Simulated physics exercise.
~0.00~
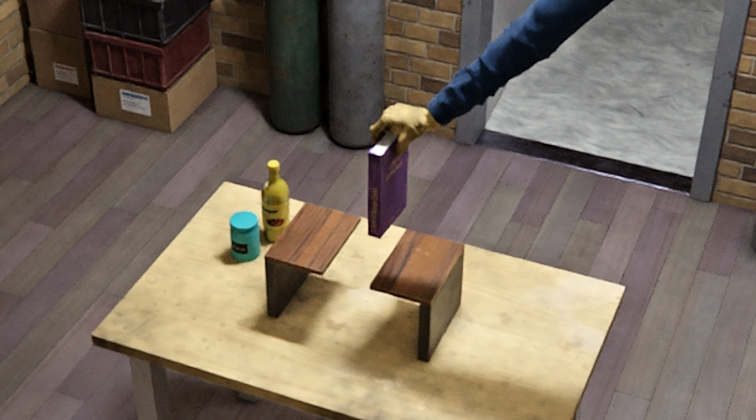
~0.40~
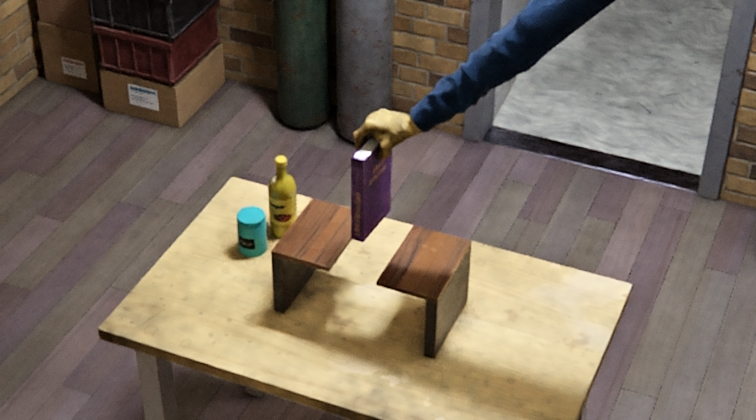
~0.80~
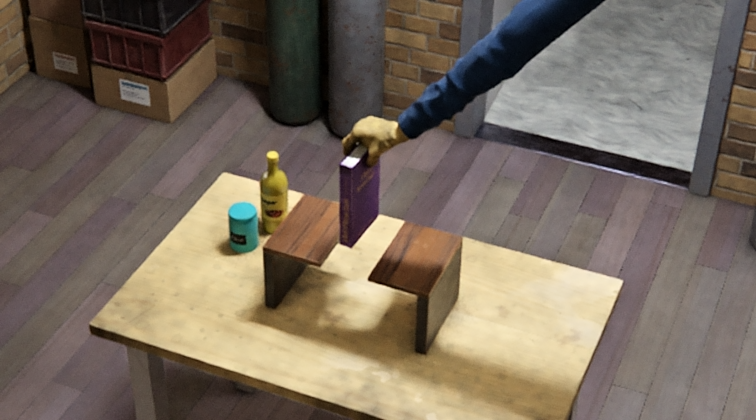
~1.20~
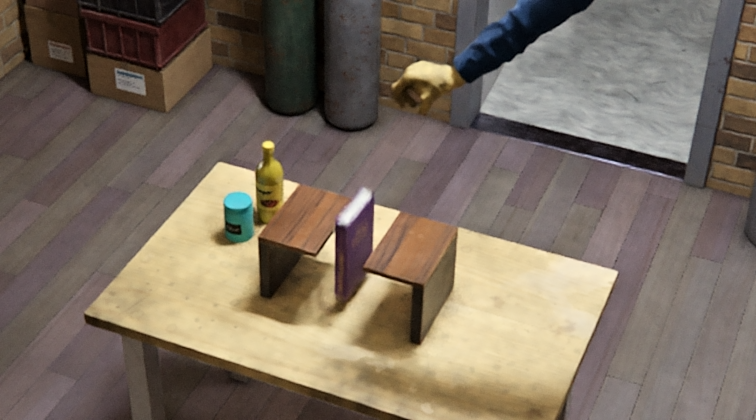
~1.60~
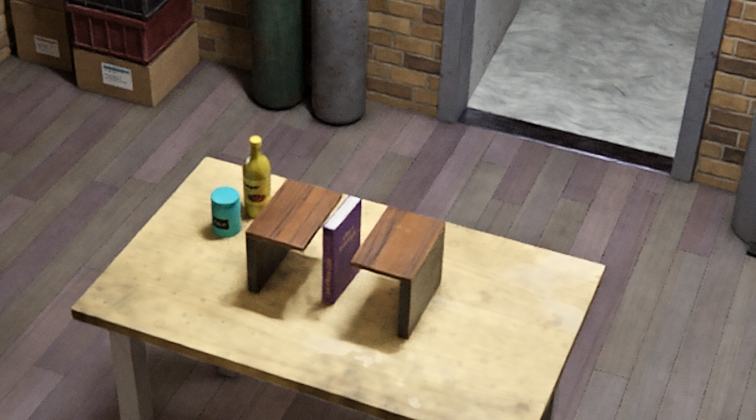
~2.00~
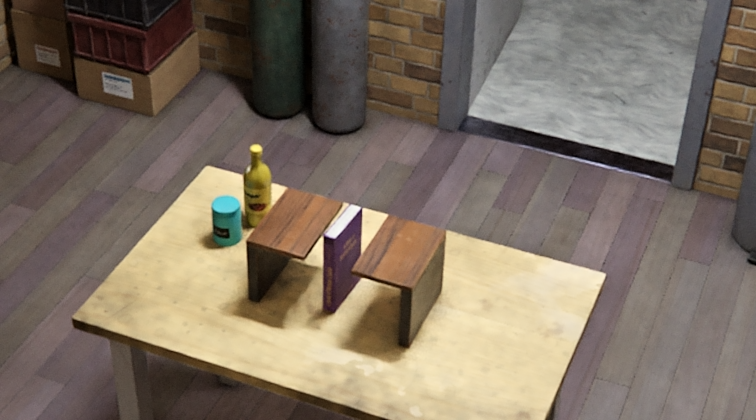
A gloved hand releases a purple book, which drops upright through the gap between wooden stands.
